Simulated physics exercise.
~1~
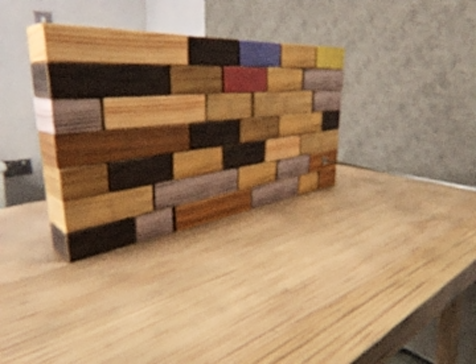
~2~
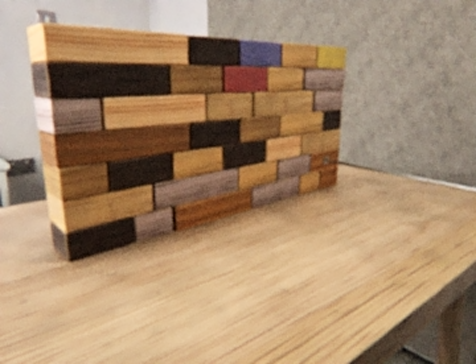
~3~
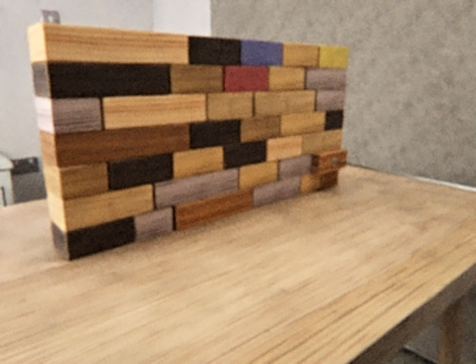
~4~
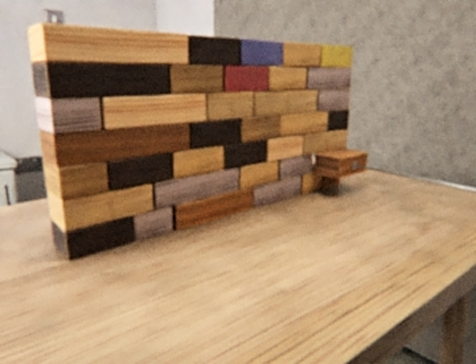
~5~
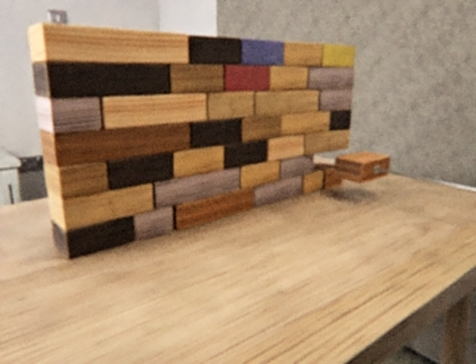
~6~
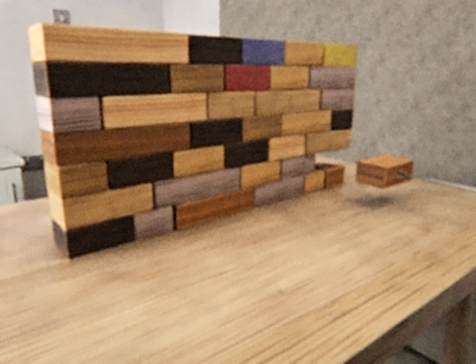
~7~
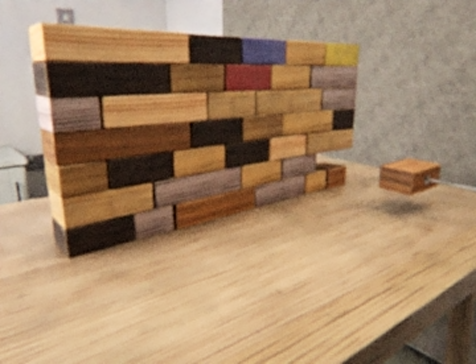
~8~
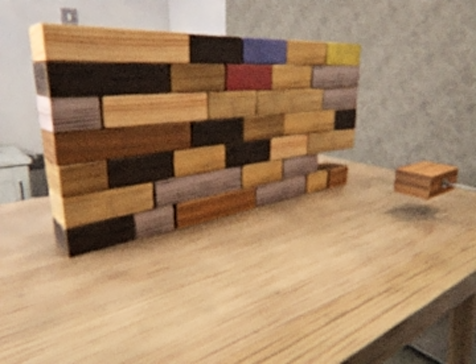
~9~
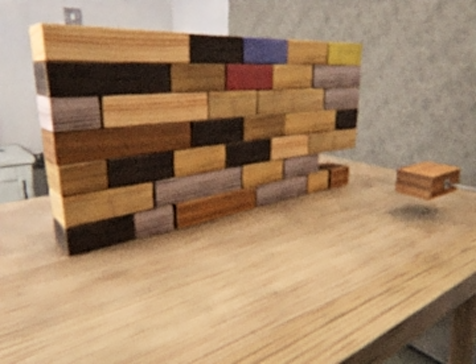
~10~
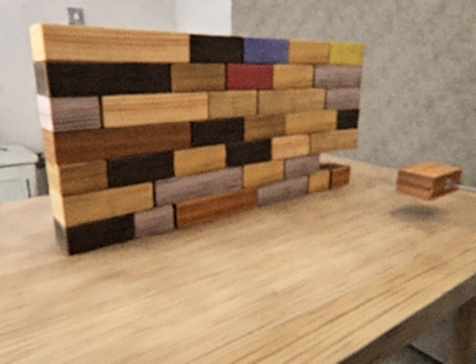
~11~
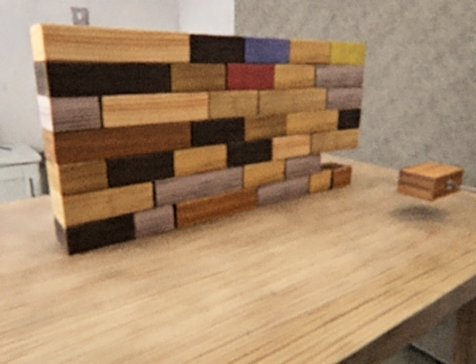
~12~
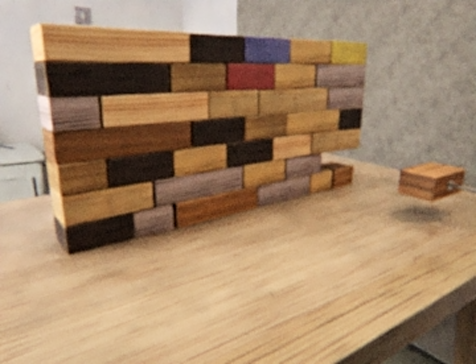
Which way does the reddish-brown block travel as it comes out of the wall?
It moves to the right, sliding out of the right end of the wall and away from it.
